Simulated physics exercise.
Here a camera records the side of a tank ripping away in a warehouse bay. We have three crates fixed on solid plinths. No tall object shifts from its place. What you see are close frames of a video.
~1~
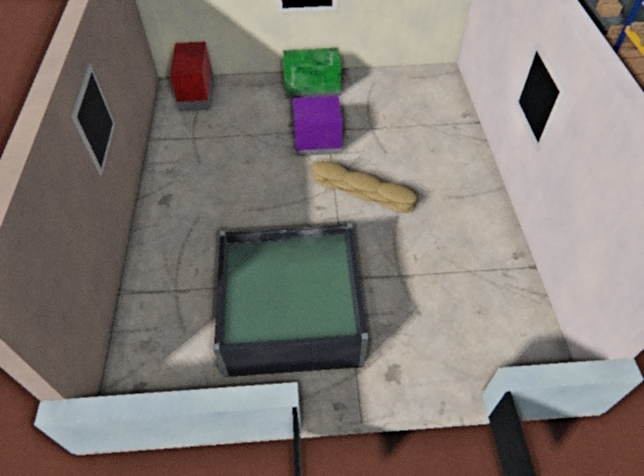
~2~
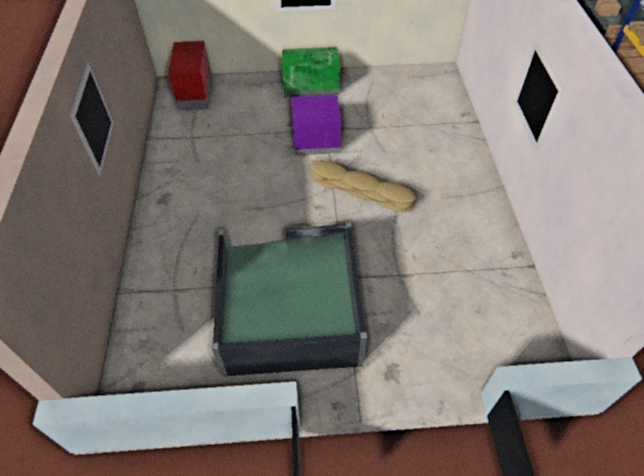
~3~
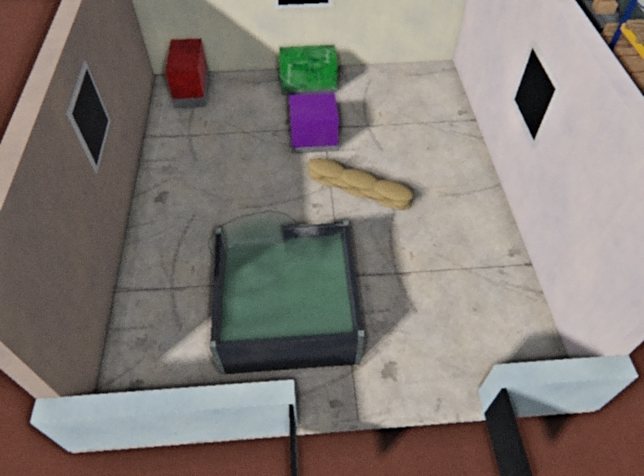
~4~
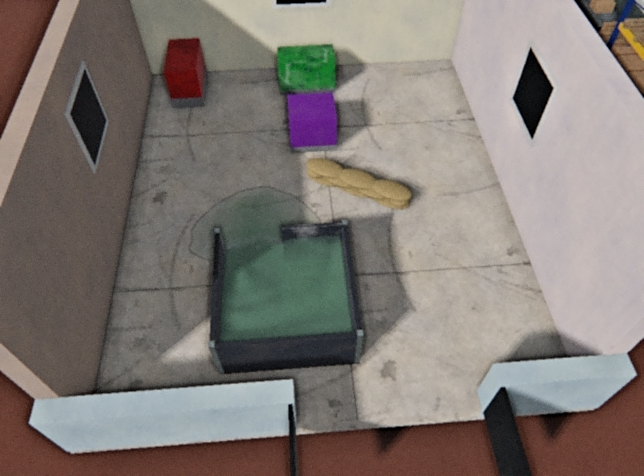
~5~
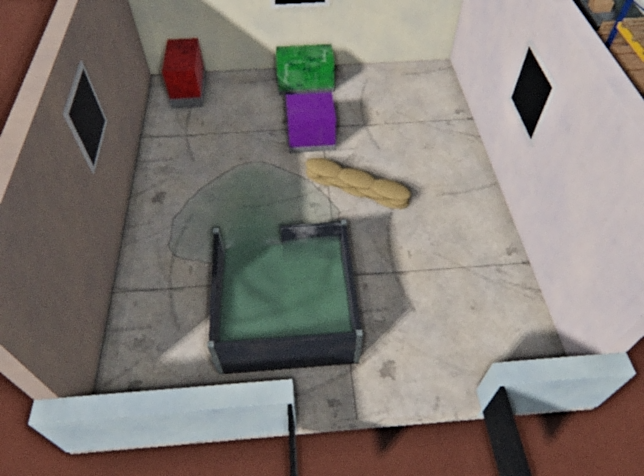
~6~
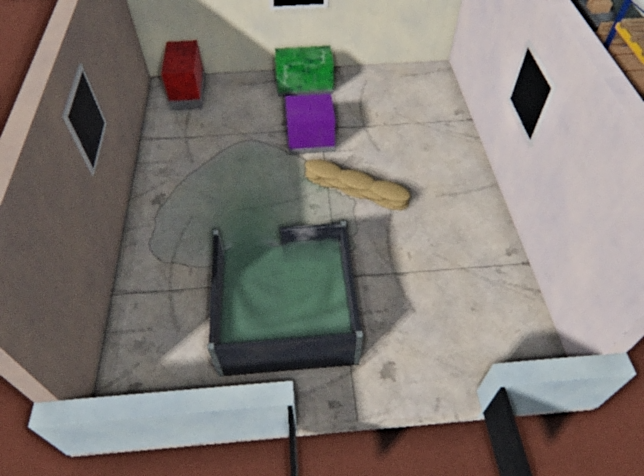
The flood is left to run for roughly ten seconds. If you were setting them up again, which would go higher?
As I see it, the red crate meets the water, the purple crate meets the water, the green crate meets the water.
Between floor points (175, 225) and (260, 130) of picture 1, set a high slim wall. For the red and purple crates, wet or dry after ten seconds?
Red: Left dry; purple: Flooded.
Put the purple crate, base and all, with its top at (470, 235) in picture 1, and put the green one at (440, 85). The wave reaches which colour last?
Answer: The green one.
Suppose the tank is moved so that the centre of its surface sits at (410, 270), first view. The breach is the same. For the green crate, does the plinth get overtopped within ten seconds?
Short answer: The green crate is reached.
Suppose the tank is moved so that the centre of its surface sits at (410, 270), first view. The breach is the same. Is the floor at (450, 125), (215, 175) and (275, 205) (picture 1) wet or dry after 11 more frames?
The first spot is not reached, the second inundated, and the third inundated.
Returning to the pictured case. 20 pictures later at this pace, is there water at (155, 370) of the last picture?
Result for the point: Unwetted.
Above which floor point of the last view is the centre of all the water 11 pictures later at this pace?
It is near (255, 221).
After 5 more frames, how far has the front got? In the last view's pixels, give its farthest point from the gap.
Around (219, 77).
A moment on, water covers 30 % of the floor; the red crate water round its plinth, the purple crate water round its plinth, the green crate water round its plinth.
Next, water covers 40 % of the floor; the red crate water round its plinth, the purple crate water round its plinth, the green crate water round its plinth.
Then, water covers 50 % of the floor; the red crate water round its plinth, the purple crate water round its plinth, the green crate water round its plinth.
Later, water covers 65 % of the floor; the red crate water round its plinth, the purple crate water round its plinth, the green crate water round its plinth.
In the end, water covers 95 % of the floor; the red crate was topped, the purple crate was topped, the green crate was topped.
